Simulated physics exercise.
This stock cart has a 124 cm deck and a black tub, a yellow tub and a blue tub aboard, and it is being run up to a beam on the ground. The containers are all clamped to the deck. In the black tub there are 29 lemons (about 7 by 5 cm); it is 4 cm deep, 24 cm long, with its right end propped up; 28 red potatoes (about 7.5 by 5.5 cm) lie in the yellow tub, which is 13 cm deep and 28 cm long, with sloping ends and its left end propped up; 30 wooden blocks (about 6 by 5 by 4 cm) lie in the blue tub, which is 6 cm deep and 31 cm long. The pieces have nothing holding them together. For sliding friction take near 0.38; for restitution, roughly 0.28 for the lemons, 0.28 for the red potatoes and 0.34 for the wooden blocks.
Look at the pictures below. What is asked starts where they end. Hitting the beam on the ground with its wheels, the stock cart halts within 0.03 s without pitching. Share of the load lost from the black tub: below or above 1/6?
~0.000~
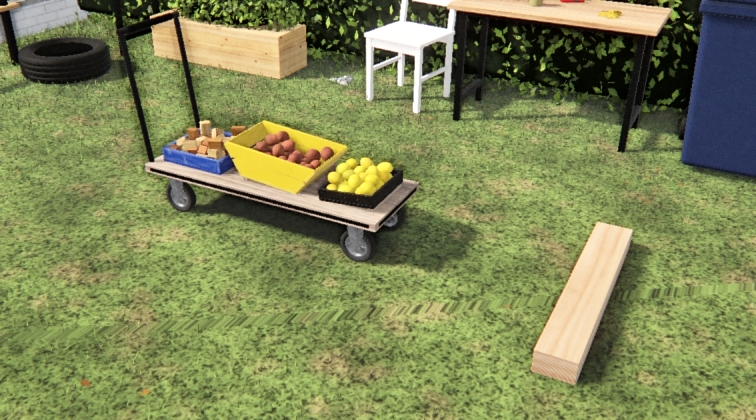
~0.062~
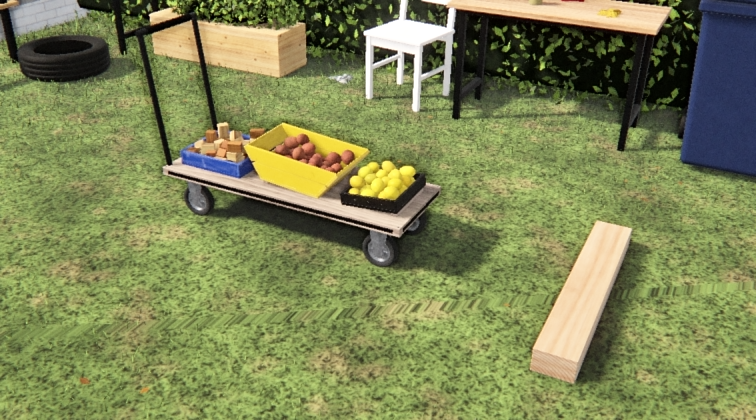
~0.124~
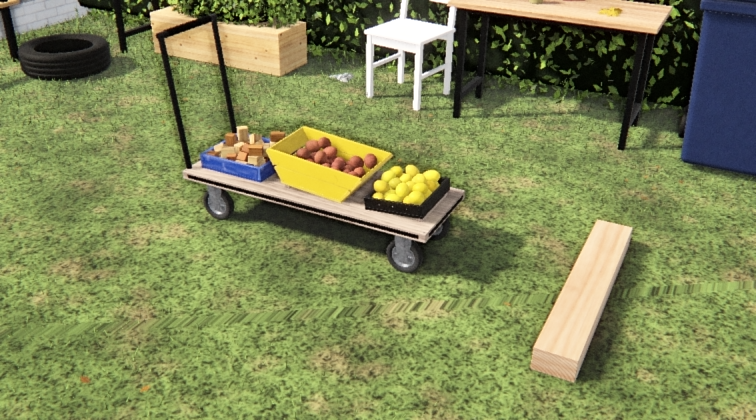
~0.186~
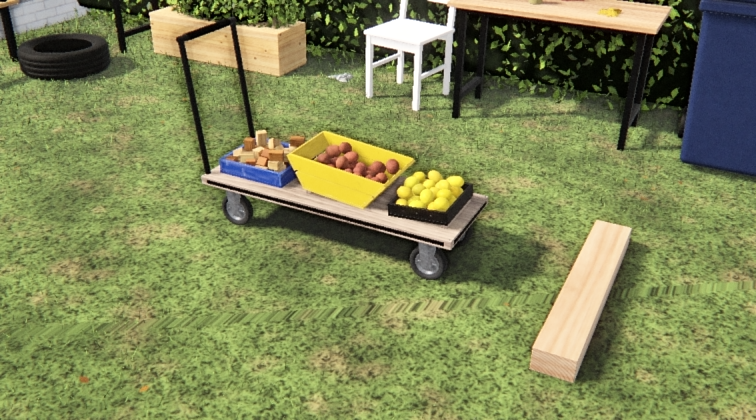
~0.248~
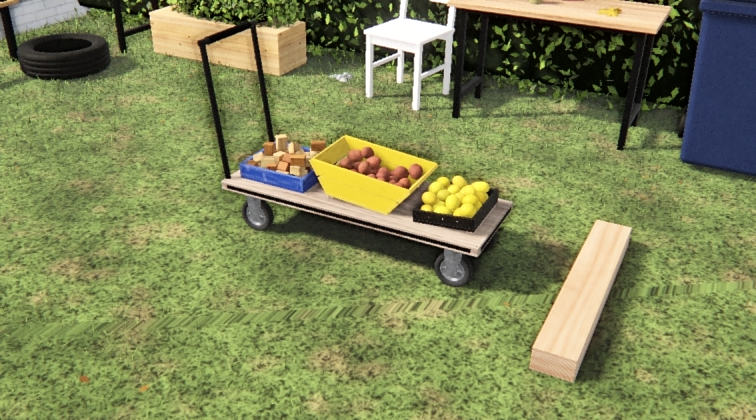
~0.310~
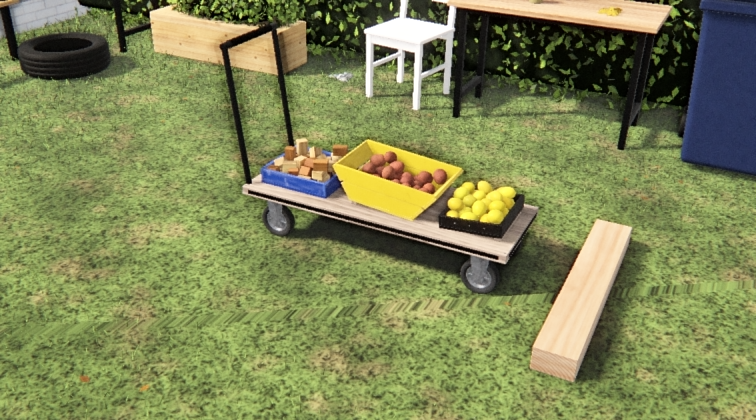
Above.
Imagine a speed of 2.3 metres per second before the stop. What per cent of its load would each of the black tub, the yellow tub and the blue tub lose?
Then the black tub sheds 40 per cent of its load, the yellow tub 10 per cent, and the blue tub 20 per cent.
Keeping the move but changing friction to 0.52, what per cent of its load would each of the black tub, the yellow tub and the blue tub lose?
Black tub 30, yellow tub 0, blue tub 30 per cent.
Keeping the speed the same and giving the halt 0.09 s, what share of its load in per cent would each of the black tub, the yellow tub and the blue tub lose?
Result - black tub: 30 percent, yellow tub: 0 percent, blue tub: 20 percent.
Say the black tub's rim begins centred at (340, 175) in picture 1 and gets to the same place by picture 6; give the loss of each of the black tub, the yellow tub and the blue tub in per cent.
Under that change it'd be black tub at 40, yellow tub at 10 and blue tub at 20 percent.
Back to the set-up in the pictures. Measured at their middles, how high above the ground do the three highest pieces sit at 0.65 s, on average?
Close to 42 cm, on average.
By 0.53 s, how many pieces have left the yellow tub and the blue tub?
Roughly - yellow tub: 0; blue tub: 4.
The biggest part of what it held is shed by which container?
The black tub is the one.
After 0.43 s, impact.
After 0.53 s, 4 of 29 out of the black tub, 0 of 28 out of the yellow tub and 4 of 30 out of the blue tub.
After 0.65 s, 8 of 29 out of the black tub, 0 of 28 out of the yellow tub and 4 of 30 out of the blue tub.
After 0.88 s, 8 of 29 out of the black tub, 0 of 28 out of the yellow tub and 5 of 30 out of the blue tub.
Final count (at 1.38 s), 8 of 29 out of the black tub, 0 of 28 out of the yellow tub and 5 of 30 out of the blue tub. Asked share, 8 of 29, 28 per cent.
